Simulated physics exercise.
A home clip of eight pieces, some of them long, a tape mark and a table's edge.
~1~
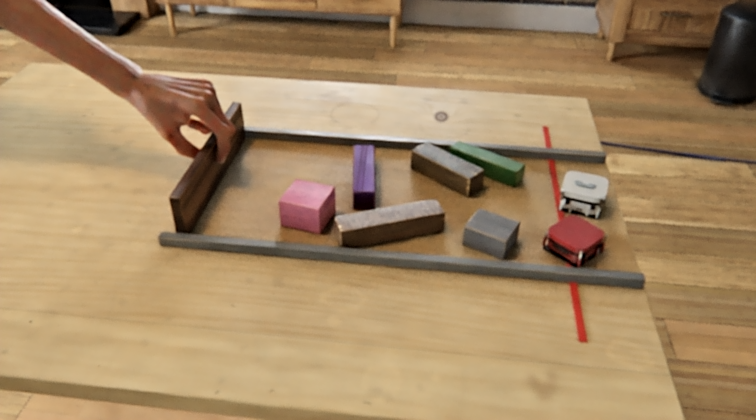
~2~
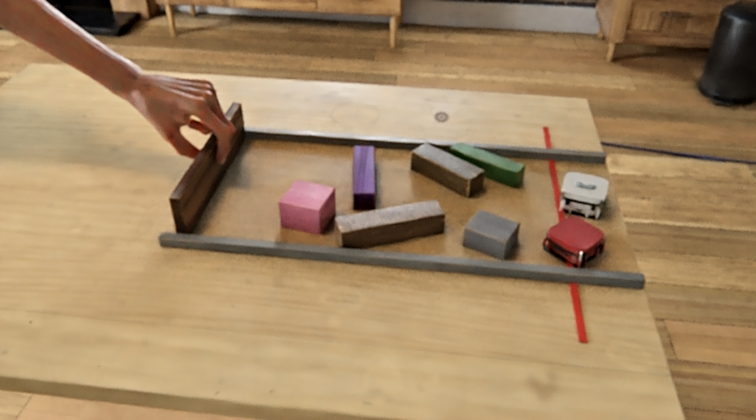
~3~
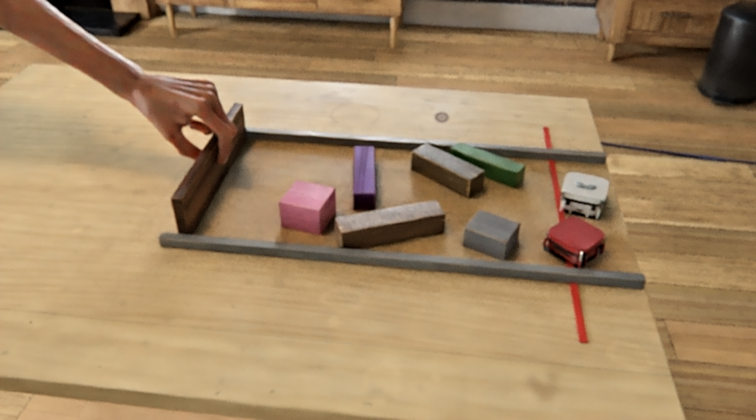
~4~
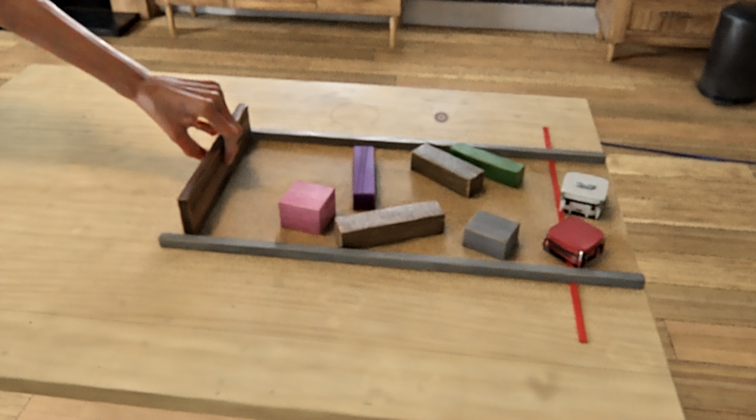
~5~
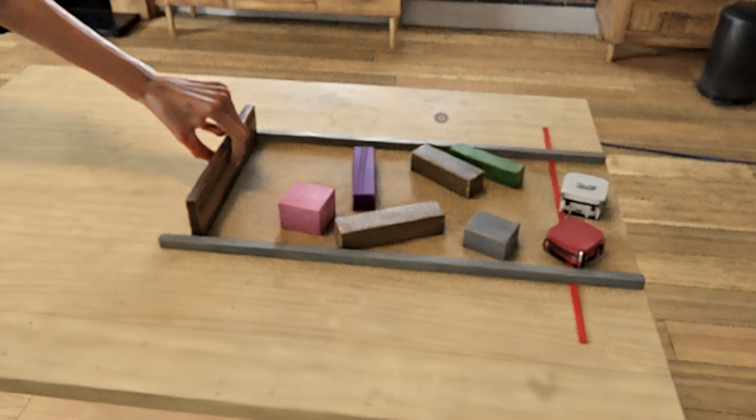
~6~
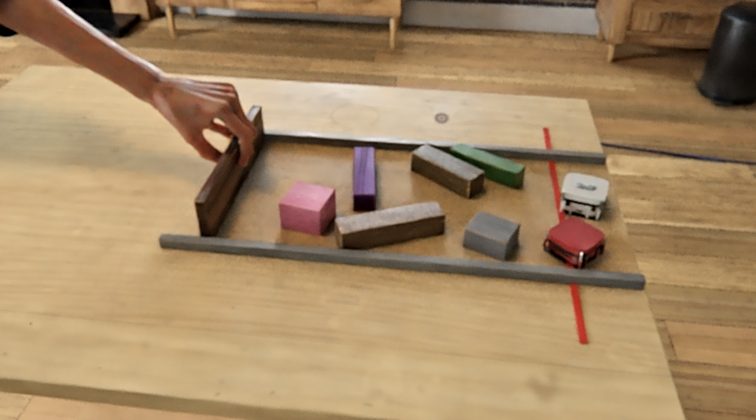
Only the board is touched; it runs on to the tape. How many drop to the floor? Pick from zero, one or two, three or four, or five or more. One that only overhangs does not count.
Here the number that fall off is three or four.
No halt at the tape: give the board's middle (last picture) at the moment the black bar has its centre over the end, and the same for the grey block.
About (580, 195), and (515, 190) for the other.
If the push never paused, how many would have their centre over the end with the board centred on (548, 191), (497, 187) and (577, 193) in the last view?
Place by place, 3, 1 and 5.
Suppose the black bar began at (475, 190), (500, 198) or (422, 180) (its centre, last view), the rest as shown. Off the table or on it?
Place by place, it survives; stays on; survives.
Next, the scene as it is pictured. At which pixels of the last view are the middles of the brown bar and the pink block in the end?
About (626, 248), and the other about (589, 222).
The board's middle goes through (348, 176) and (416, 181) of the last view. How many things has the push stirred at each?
3 and 7.
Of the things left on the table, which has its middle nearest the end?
Foremost is the brown bar.
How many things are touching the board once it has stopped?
3 of them.
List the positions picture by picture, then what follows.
The first frame shows white case (583, 195); red case (574, 242); grey block (491, 233); board (212, 164); tape (560, 211).
The second frame shows red case (574, 242); green bar (486, 164).
The third frame shows grey block (491, 235); black bar (447, 170).
The fourth frame shows white case (583, 196); board (219, 165).
The fifth frame shows red case (574, 243); purple stick (364, 177).
The sixth frame shows white case (583, 197); red case (575, 243); grey block (491, 235); board (234, 167); tape (561, 212).
A little later, none off yet; white case at rest near (583, 197); red case at rest near (575, 243); grey block at rest near (491, 235).
Next, none off yet; white case at rest near (583, 197); red case shifted about its own width near (606, 247); grey block shifted about its own width near (555, 243).
Later still, one off so far; white case shifted about its own width near (615, 205); red case fallen; grey block shifted well along near (638, 254).
When it is over, the number that fall off is three or four; down, green bar, grey block, red case and white case.
